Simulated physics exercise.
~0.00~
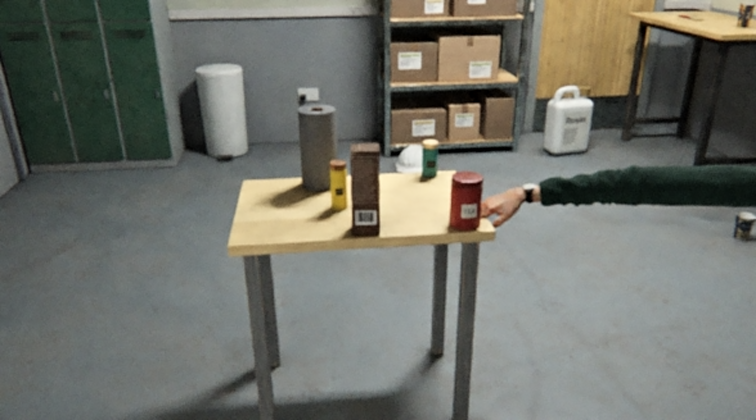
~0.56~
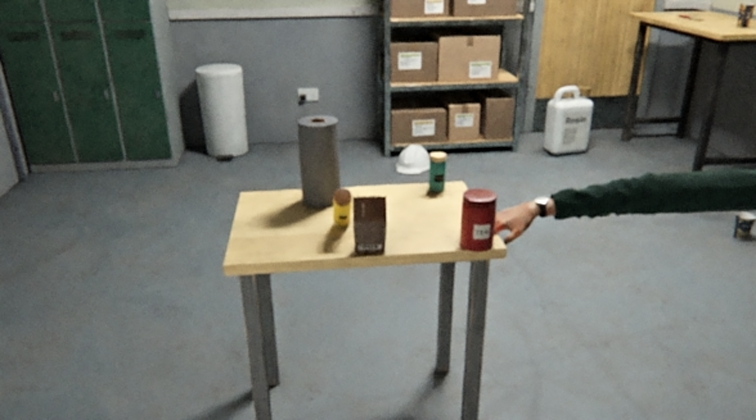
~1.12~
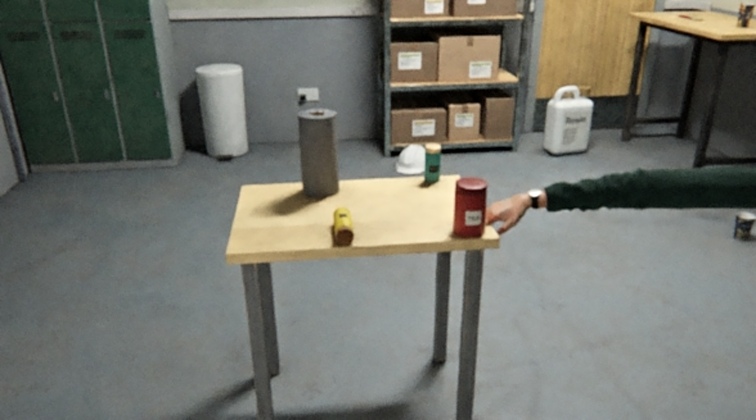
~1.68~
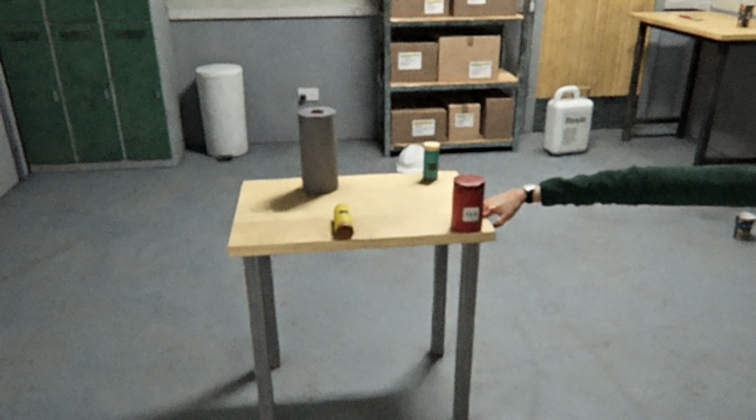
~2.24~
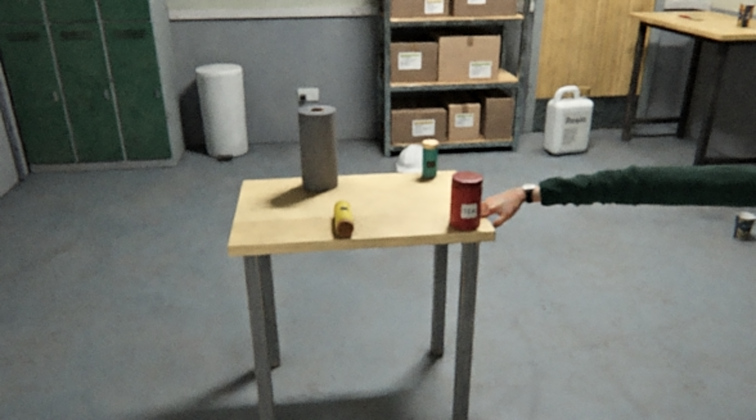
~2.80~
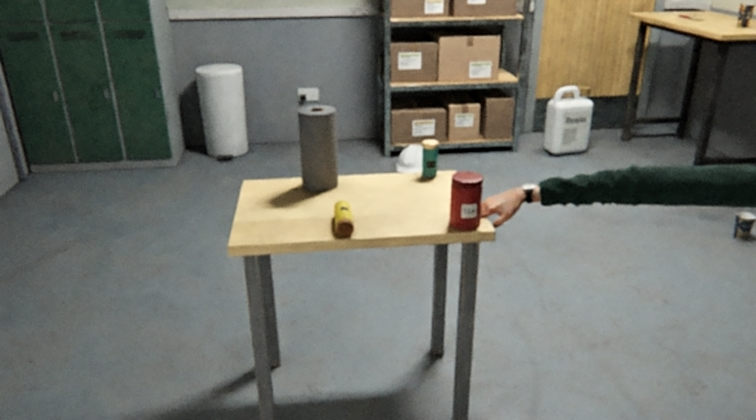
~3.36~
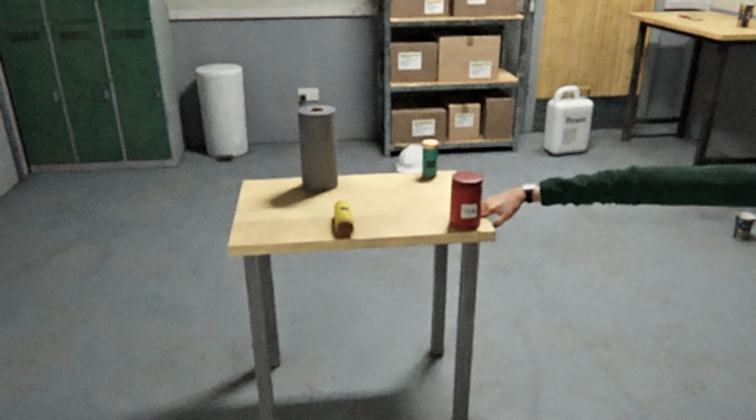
Storage room with a hand jolting a small table, a brown carton toppling off the front and a yellow shaker tipping over.
